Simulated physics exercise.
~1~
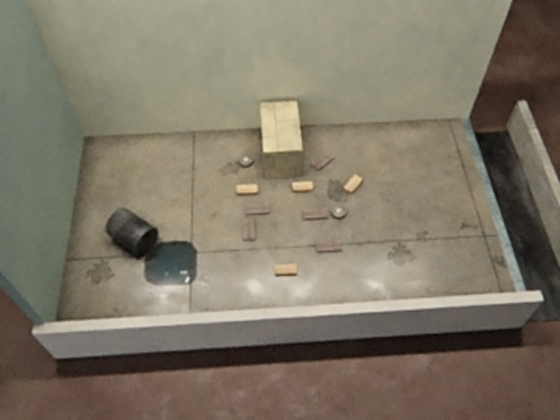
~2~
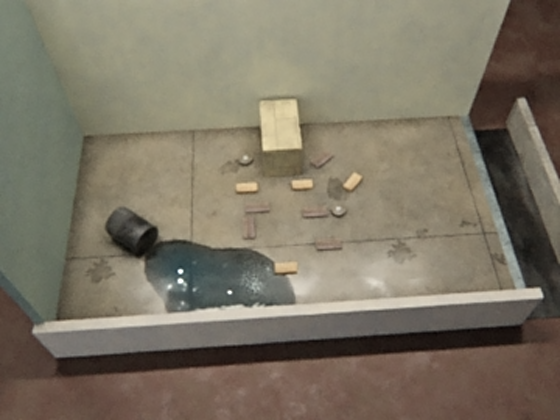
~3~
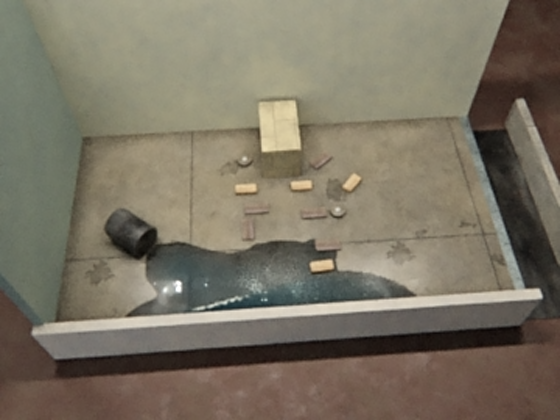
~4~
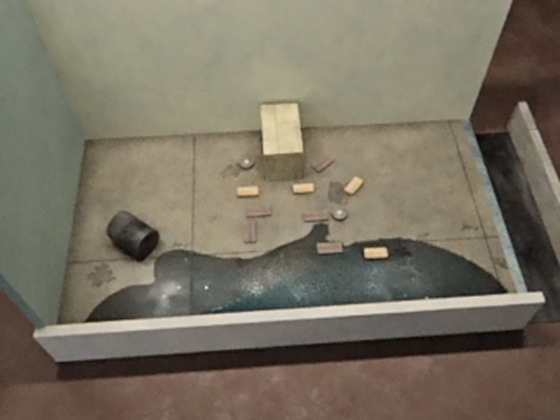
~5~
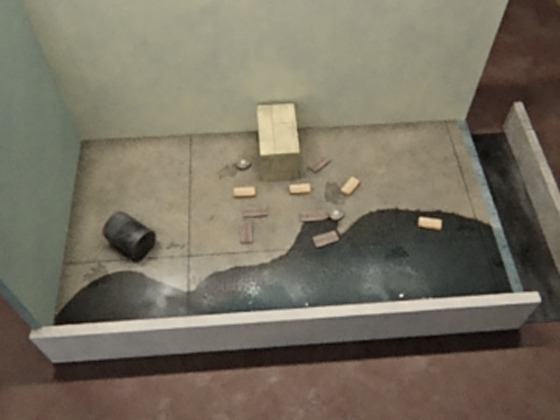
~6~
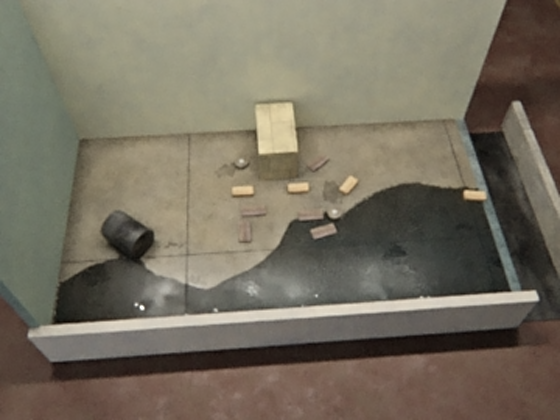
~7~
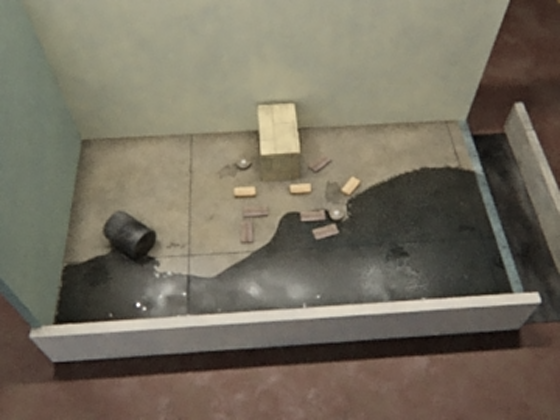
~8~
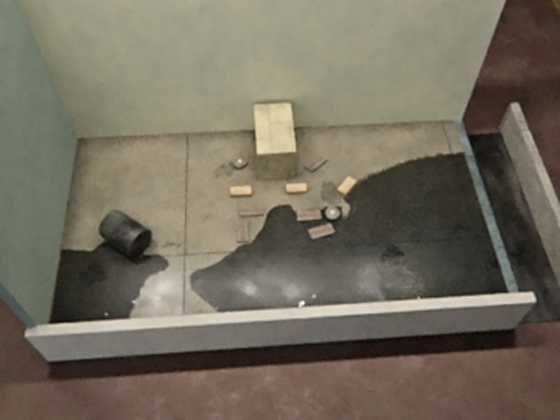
To begin with, a dark bucket lies tipped on its side at the left of a walled workshop floor, a small dark puddle at its mouth, with small blocks scattered near a pale box. The liquid spreads toward the front wall and then runs along it to the right. One light tan block is carried rightward, while a reddish one beside it shifts only slightly. The tan block drifts up to the right edge and then disappears from view. Finally, the dark pool covers much of the right side, thinning at the front left, where bare floor separates it from a smaller patch by the bucket, and the remaining blocks stay near the box.
